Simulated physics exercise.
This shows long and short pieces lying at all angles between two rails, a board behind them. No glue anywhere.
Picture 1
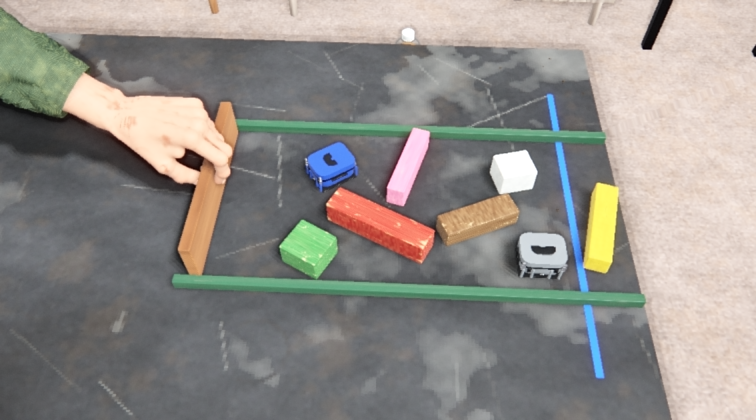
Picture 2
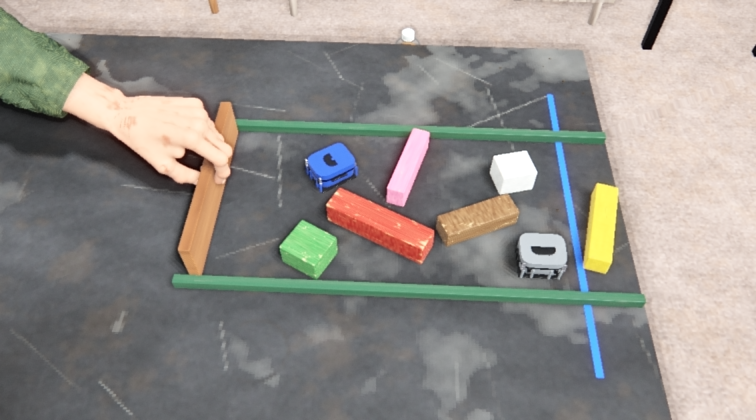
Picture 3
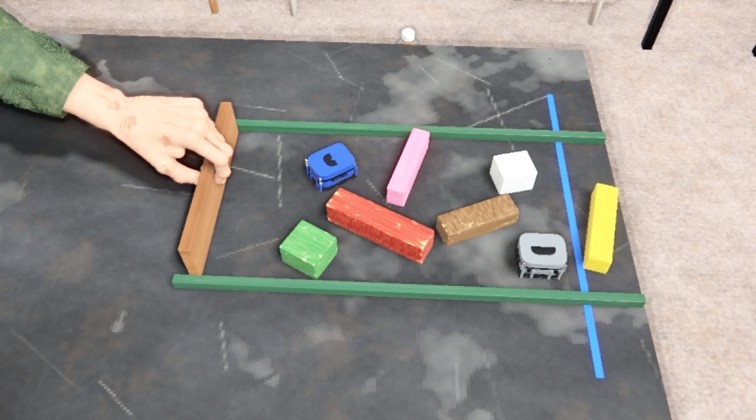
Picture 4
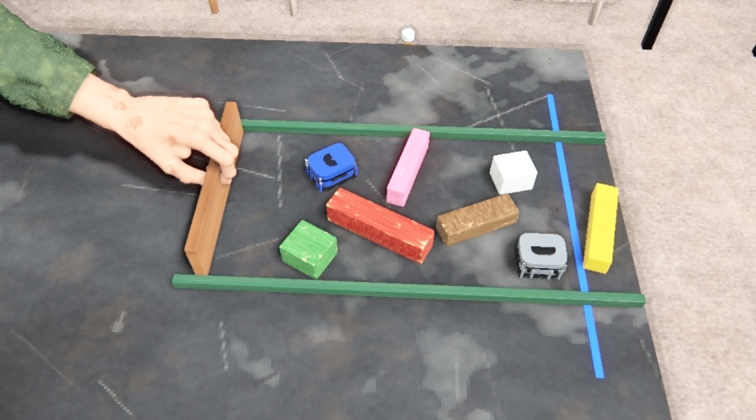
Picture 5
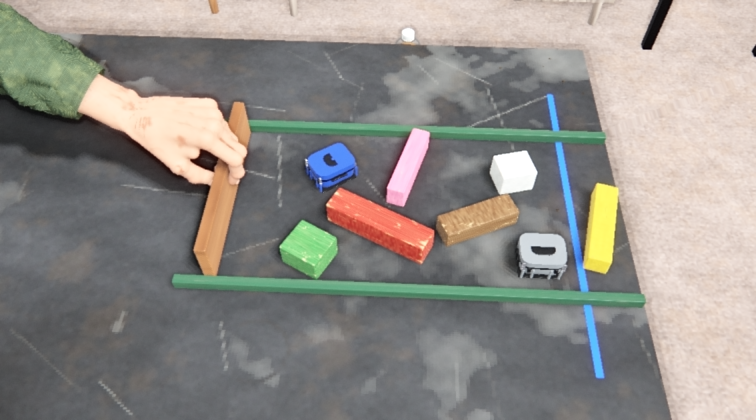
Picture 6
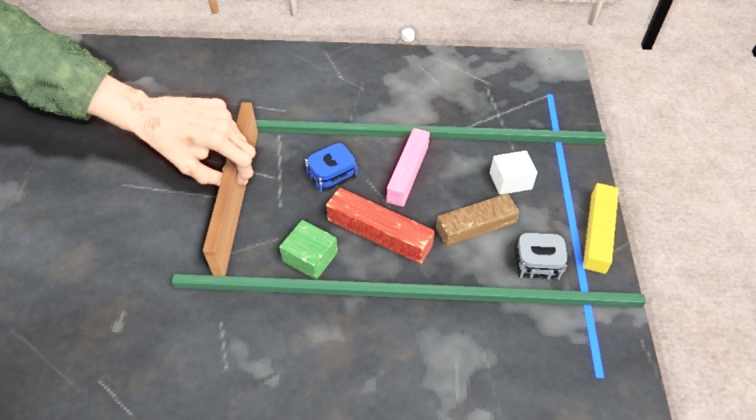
On a dark tabletop, a hand slides a wooden board slightly right toward scattered blocks.
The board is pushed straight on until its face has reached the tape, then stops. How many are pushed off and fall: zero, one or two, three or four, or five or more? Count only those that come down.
Outcome: The number that fall off is three or four.
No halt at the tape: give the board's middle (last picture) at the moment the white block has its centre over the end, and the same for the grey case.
About (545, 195), and (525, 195) for the other.
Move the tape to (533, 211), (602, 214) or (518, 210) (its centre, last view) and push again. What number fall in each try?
Try by try, 2, 6 and 1.
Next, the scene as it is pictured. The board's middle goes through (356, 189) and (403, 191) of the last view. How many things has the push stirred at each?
At the one place 5, at the other 5.
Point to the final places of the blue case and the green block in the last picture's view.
The blue case at (590, 183), the green block at (606, 269).
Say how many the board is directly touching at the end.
3 of them.
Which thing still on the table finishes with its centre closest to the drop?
That is the pink bar.
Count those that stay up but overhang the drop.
2 of them.
Soon after, none off yet; yellow bar at rest near (601, 227); grey case at rest near (540, 257); white block at rest near (513, 173).
In the end, the number that fall off is three or four; gone, brown bar, white block, grey case and yellow bar.
